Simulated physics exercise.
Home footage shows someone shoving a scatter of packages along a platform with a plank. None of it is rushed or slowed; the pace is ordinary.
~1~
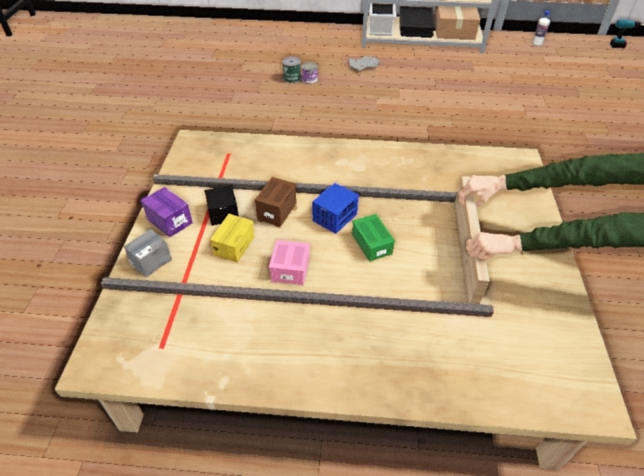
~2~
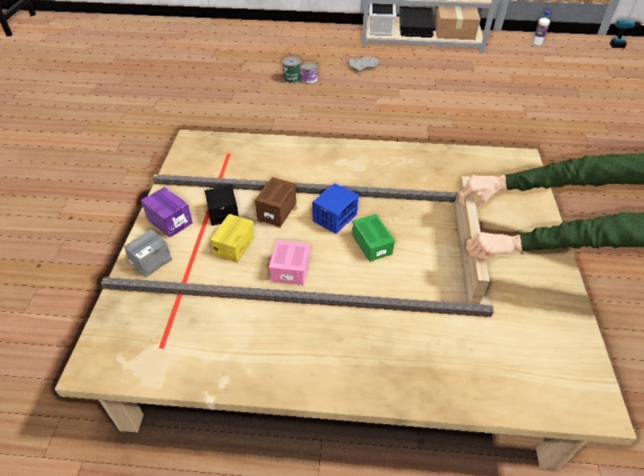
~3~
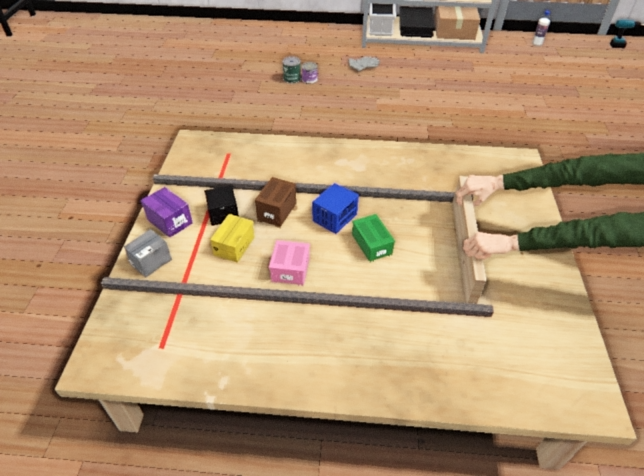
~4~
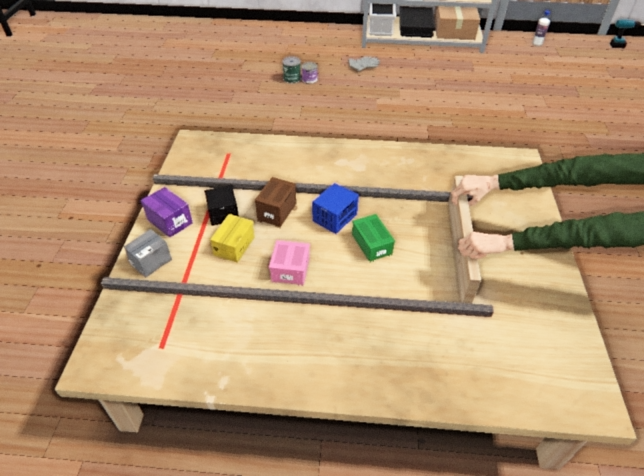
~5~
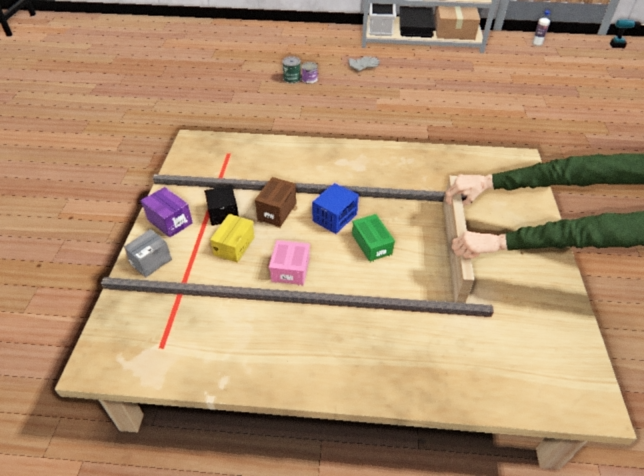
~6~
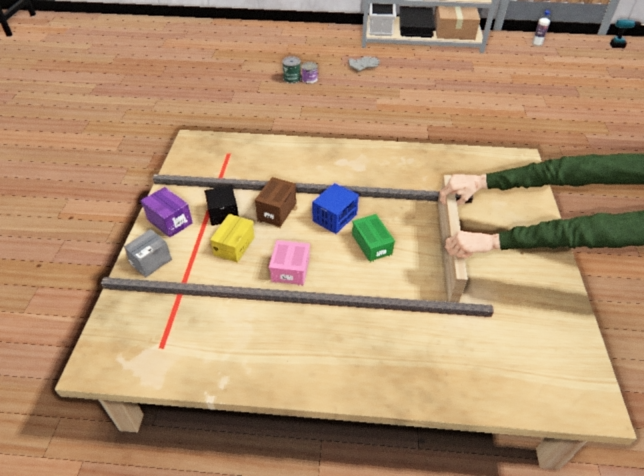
Two hands slide a wooden plank slightly left across the table while the scattered boxes stay still.
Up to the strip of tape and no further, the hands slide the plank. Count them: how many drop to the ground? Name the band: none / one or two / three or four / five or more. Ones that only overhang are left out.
Count: One or two.
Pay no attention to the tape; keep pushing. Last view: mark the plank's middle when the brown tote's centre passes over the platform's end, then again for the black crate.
Its middle is about (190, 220) and about (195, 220).
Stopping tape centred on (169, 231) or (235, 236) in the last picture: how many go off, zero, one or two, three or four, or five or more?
One after another: 5 or more; zero.
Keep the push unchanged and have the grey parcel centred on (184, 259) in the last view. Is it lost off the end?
Starting there, it stays aboard.
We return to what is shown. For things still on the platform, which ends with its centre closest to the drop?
The foremost one is the black crate.
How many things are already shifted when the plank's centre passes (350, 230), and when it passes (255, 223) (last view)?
Moved so far: 2, then 7.
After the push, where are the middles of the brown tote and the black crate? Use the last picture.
You'll see the brown tote at (154, 187), with the black crate at (141, 208).
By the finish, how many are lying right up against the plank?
It's touching 3 at the end.
Soon after, none off yet; grey parcel at rest near (148, 253); purple box at rest near (167, 212); black crate at rest near (222, 205).
In the end, the number that fall off is one or two; gone, purple box.
